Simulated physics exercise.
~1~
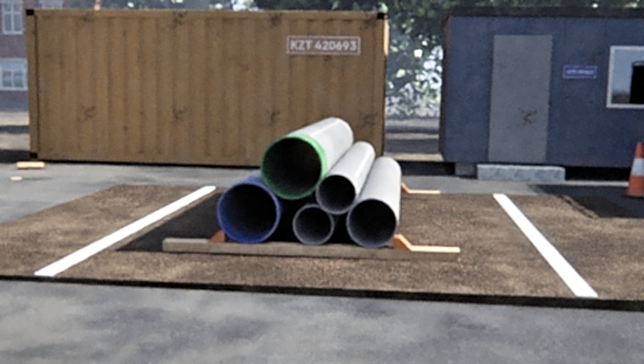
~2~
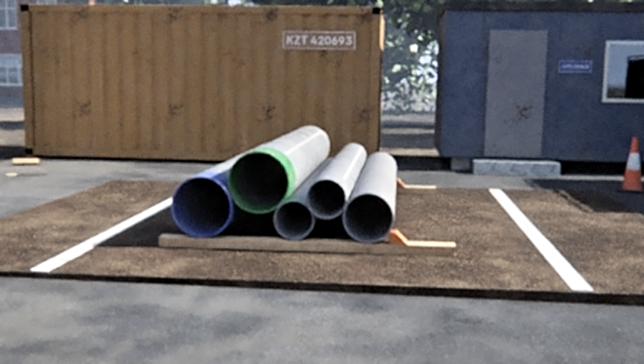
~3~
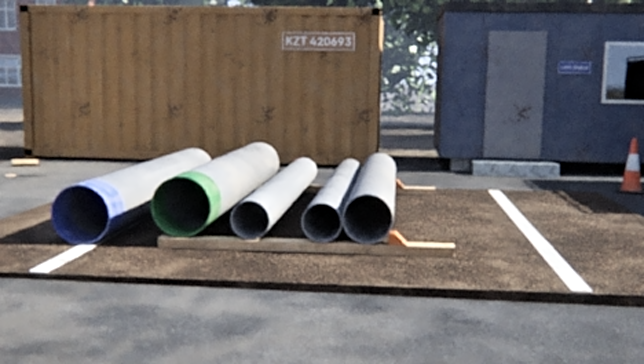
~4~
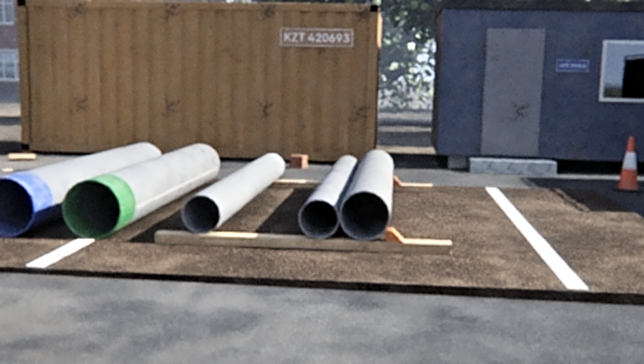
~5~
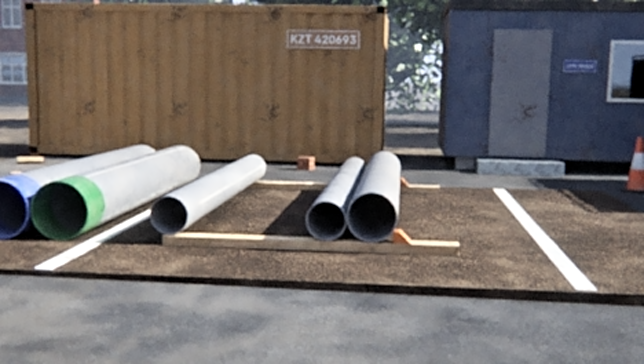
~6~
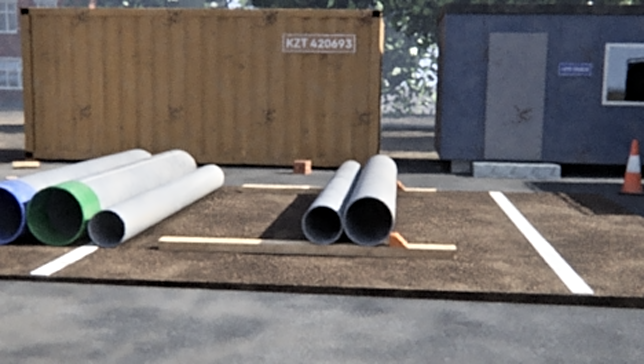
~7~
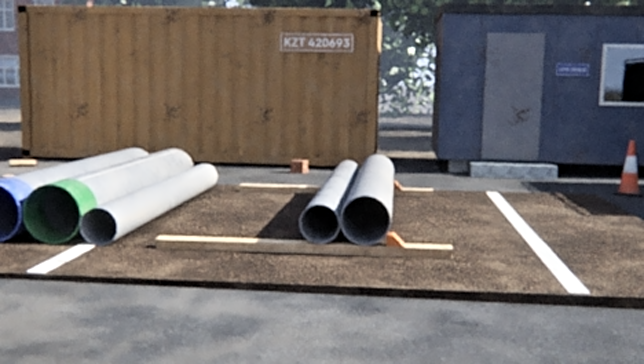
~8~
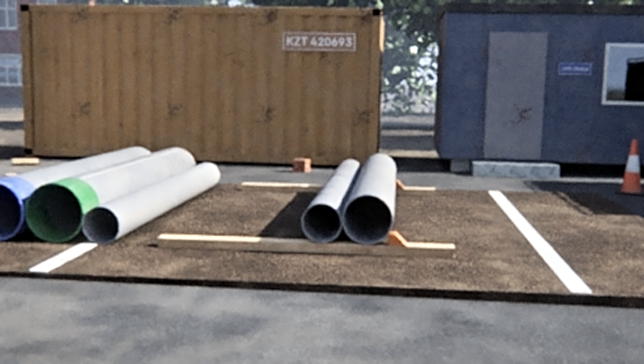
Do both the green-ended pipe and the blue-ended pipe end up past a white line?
Yes, both of them roll over the left white line and come to rest beyond it.
